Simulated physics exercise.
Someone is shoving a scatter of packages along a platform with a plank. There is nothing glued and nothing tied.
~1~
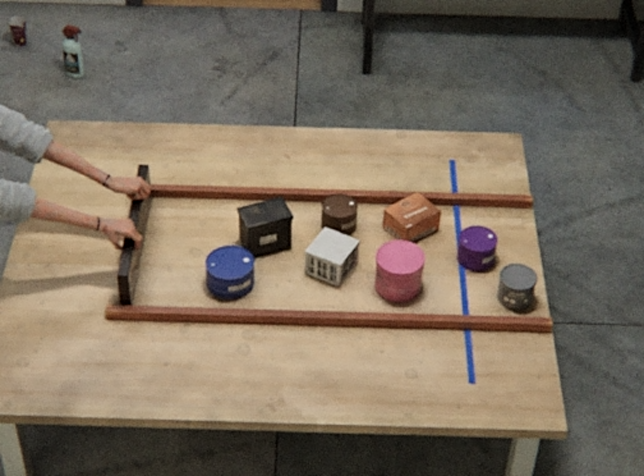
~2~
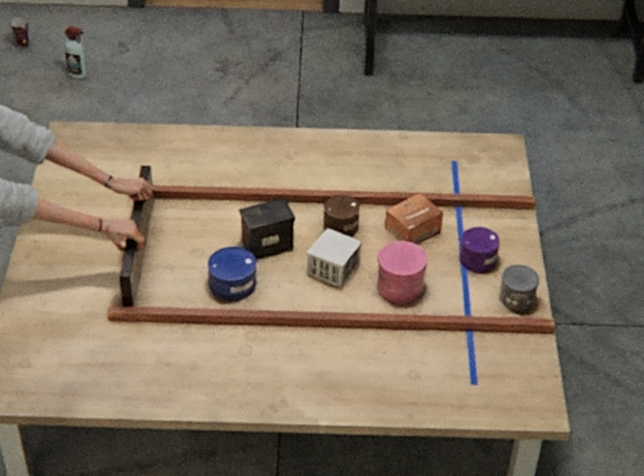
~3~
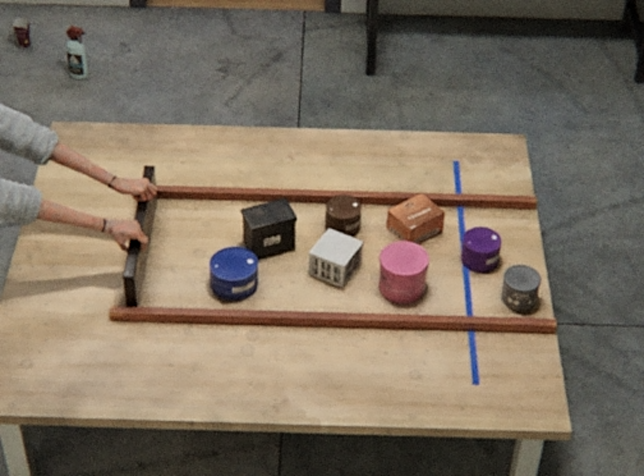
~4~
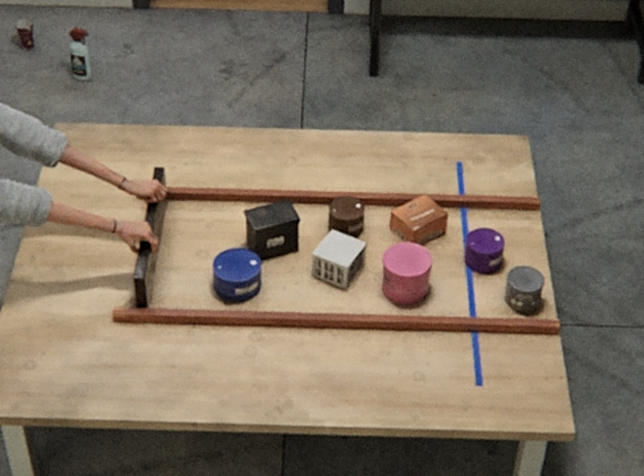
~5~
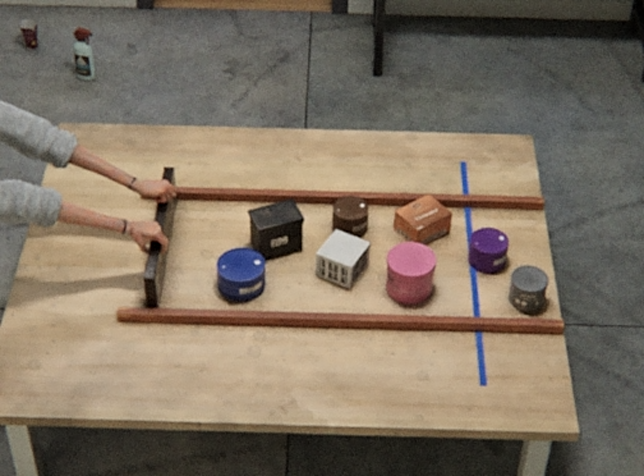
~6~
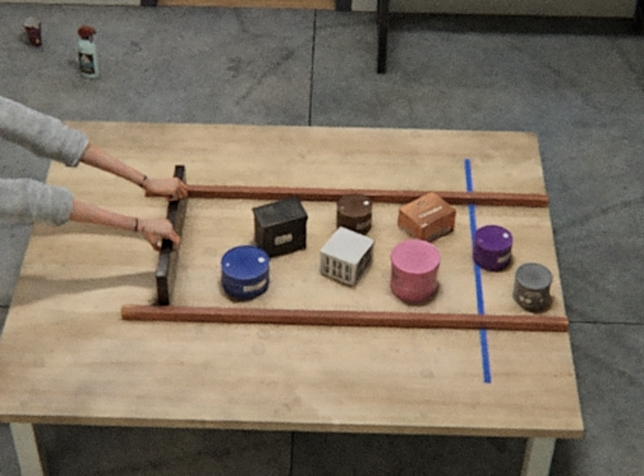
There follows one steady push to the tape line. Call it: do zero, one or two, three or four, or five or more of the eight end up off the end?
One or two end up off it.
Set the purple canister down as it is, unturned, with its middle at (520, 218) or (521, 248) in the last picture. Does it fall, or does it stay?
The purple canister is gone the first time and stays put the second time.
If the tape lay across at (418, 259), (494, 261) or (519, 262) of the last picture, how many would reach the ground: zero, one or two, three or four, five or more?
Taking them in turn, zero; 3 or 4; 5 or more.
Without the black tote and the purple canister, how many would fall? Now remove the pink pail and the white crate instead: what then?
The first removal gives 1, the second gives 0.
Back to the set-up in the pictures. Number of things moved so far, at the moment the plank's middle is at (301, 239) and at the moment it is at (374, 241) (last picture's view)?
The first count is 4, and then it's 6.
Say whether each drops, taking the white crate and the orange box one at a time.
The white crate: Remains. The orange box: Remains.
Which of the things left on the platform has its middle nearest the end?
The purple canister, it is.
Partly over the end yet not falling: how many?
Answer: 3.
A little later, none off yet; grey pail at rest near (532, 286); purple canister at rest near (492, 248); orange box at rest near (427, 219).
Next, none off yet; grey pail at rest near (532, 286); purple canister at rest near (492, 248); orange box shifted a little near (441, 215).
When it is over, the number that fall off is one or two; down, grey pail.
